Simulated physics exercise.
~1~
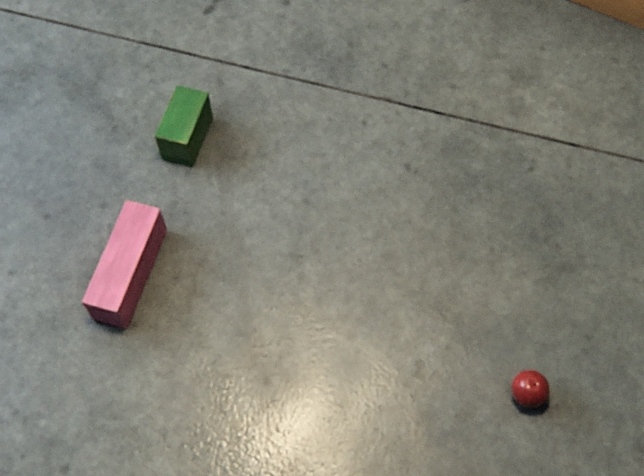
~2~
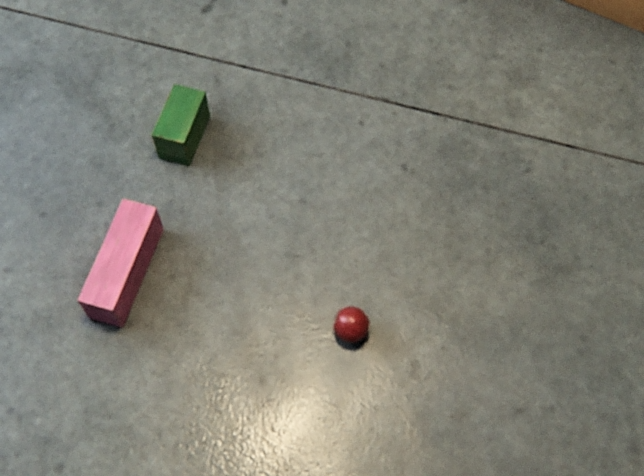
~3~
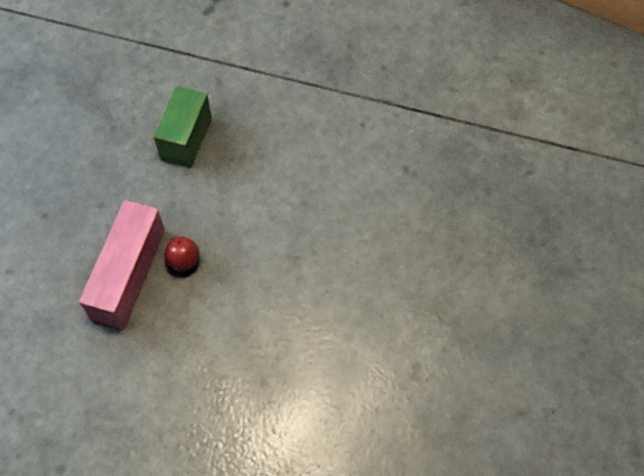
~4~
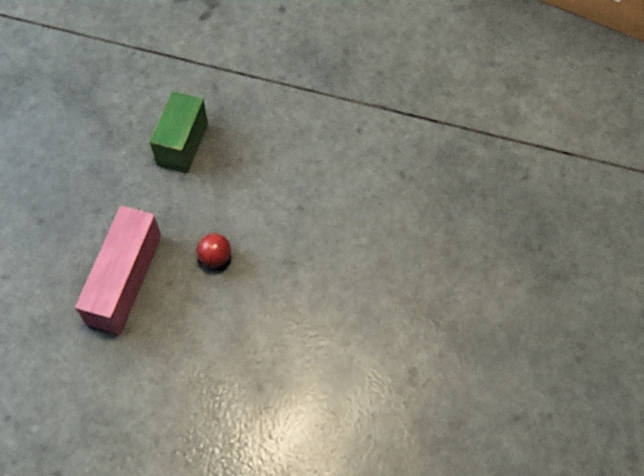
On a grey concrete floor, a small red ball rolling left towards pink and green blocks, hitting the pink one and rebounding right.
